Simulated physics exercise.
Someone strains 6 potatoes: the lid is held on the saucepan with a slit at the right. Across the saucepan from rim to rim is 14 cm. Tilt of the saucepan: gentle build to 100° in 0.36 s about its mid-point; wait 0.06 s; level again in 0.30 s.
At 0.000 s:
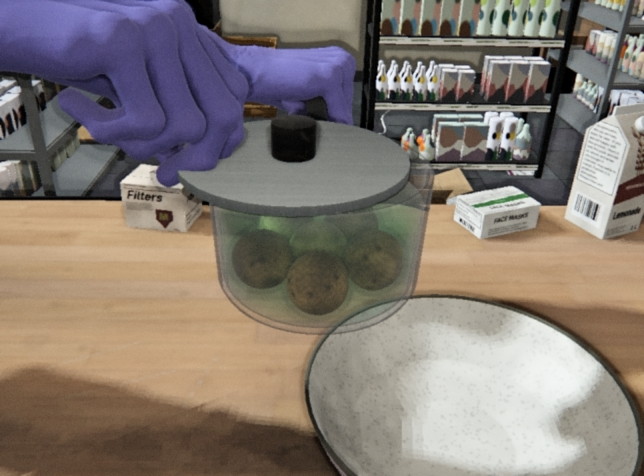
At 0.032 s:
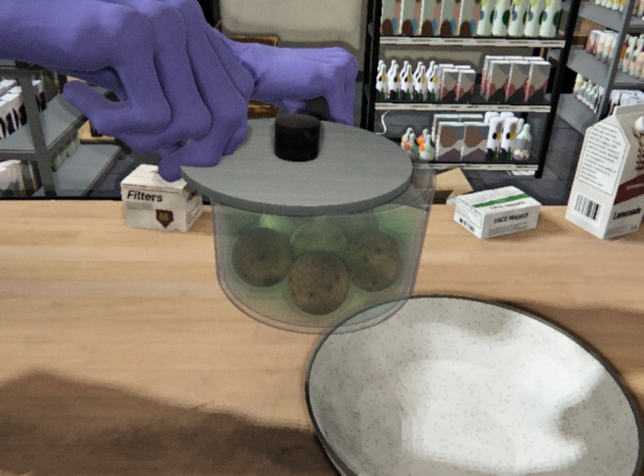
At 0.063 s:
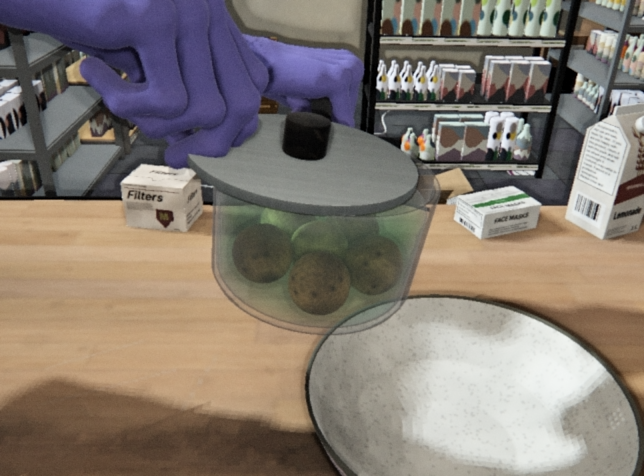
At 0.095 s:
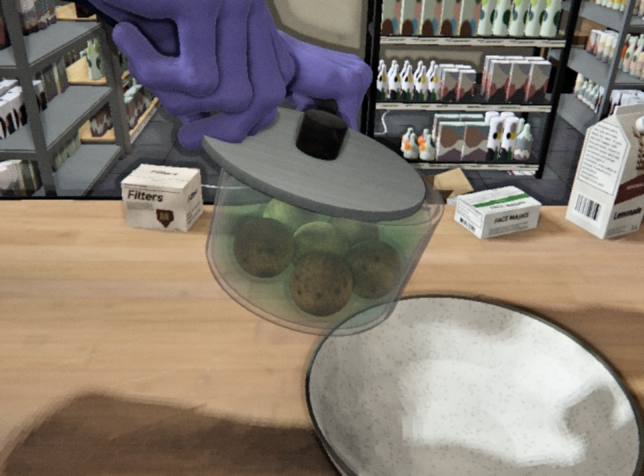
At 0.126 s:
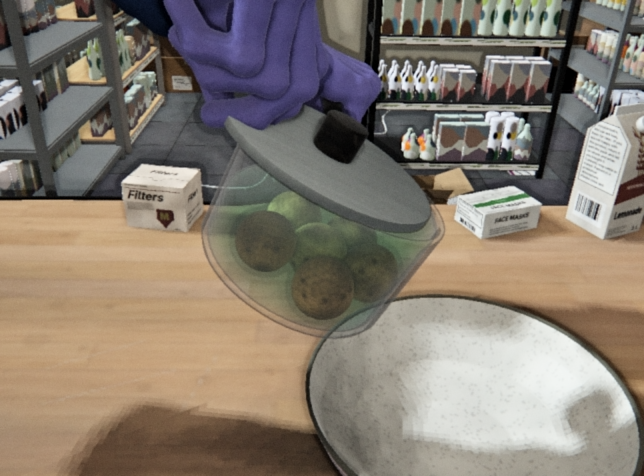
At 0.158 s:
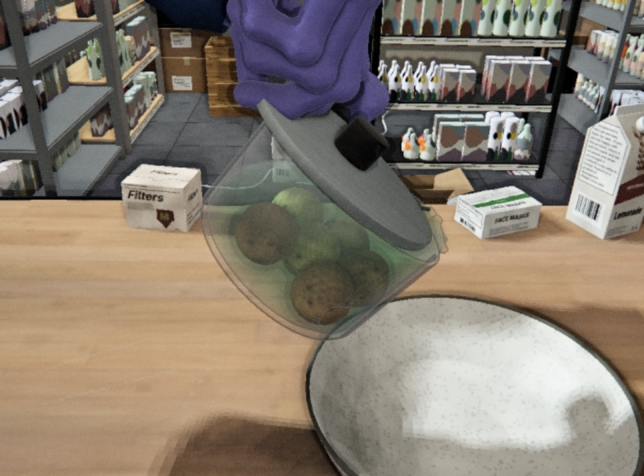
The clip shows a purple-gloved hand near a grey lid on a transparent greenish pot holding round, brownish potatoes, beside a pale speckled dish; the pot and lid tilt gradually to the right as the hand moves right.
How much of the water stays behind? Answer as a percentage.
I would say some 39 per cent stays behind.
After 0.30 s the tilt is 93° and 75 per cent of the water is still in the saucepan.
After 0.40 s the tilt is 100° and 57 per cent of the water is still in the saucepan.
After 0.51 s the tilt is 79° and 44 per cent of the water is still in the saucepan.
After 0.63 s the tilt is 21° and 39 per cent of the water is still in the saucepan.
In the end 39 per cent of the water is still in the saucepan.
